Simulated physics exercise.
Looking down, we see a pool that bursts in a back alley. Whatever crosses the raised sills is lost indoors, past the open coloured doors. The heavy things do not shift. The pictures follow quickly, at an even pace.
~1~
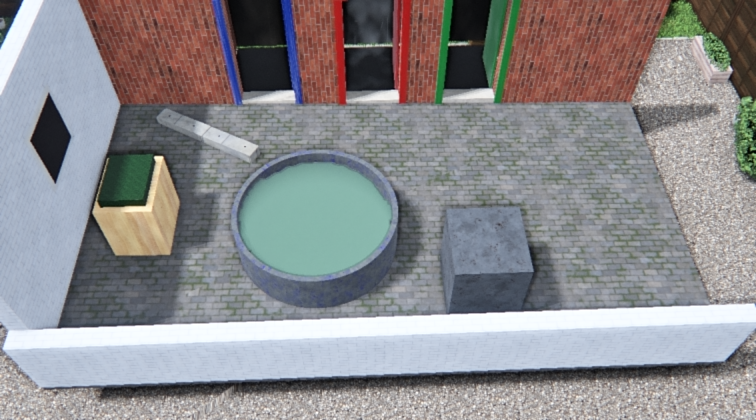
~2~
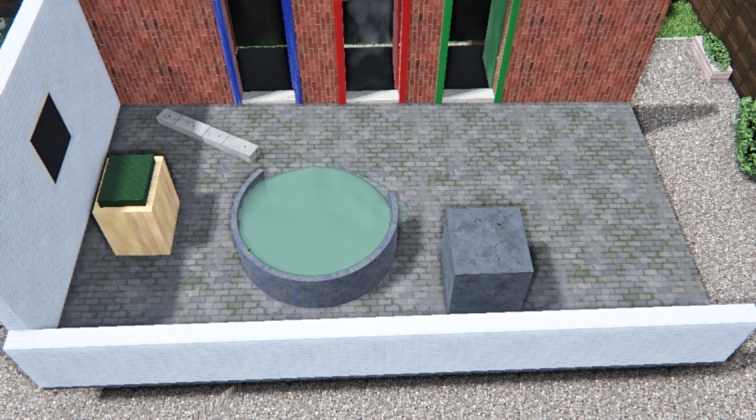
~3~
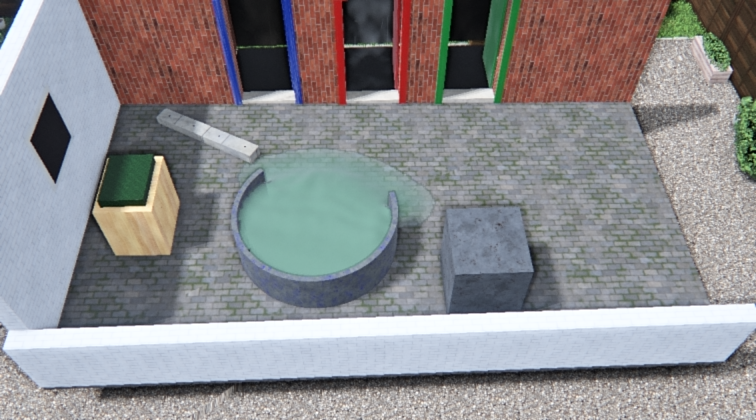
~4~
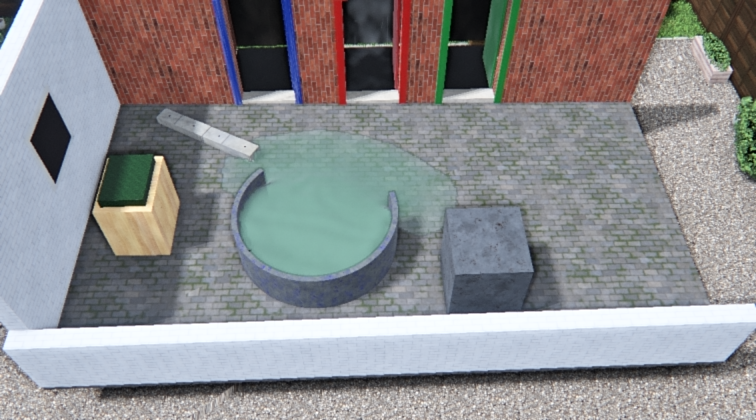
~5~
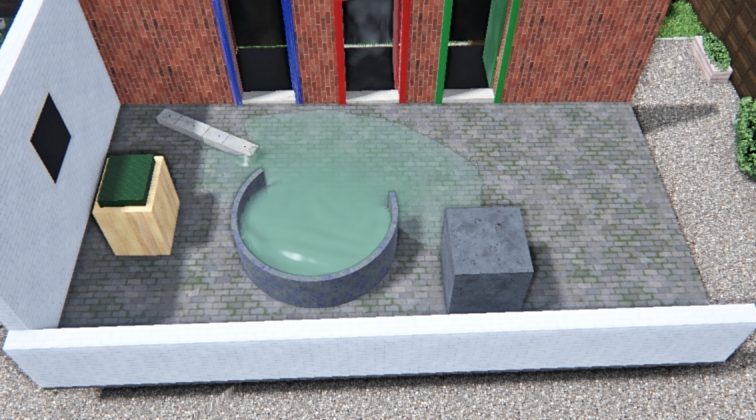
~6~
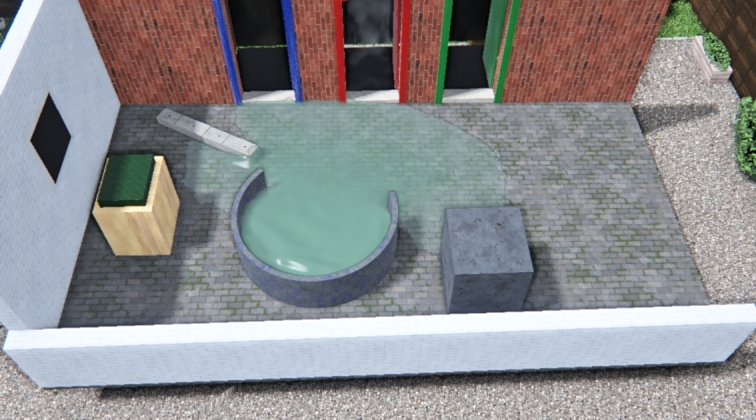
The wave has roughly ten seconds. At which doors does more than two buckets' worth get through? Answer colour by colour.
The blue door lets through more than two buckets; the red door lets through more than two buckets; the green door lets through more than two buckets.
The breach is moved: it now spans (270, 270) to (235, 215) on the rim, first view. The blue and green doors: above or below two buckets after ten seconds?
Well, blue gets less, but green gets less.
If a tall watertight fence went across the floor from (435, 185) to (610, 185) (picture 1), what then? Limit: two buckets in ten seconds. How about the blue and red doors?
Result - blue door overshoots, red door overshoots.
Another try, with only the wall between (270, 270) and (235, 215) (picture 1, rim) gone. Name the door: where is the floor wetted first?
I'd say the blue-painted one.
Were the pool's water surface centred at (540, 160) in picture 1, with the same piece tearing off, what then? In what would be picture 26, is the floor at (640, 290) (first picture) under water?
Well, it ends up unwetted there.
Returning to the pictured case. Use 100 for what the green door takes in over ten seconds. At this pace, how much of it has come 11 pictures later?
Roughly 60 %.
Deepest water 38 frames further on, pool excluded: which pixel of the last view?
Close to (252, 205), I'd say.
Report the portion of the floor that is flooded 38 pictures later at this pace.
Around 55 percent, give or take.
A moment on, water covers 40 % of the floor; the blue door over two buckets in, the red door over two buckets in, the green door under two buckets in.
Next, water covers 45 % of the floor; the blue door far over two buckets in, the red door far over two buckets in, the green door over two buckets in.
Then, water covers 45 % of the floor; the blue door far over two buckets in, the red door far over two buckets in, the green door over two buckets in.
Later, water covers 55 % of the floor; the blue door far over two buckets in, the red door far over two buckets in, the green door over two buckets in.
In the end, water covers 45 % of the floor; the blue door far over two buckets in, the red door far over two buckets in, the green door over two buckets in.
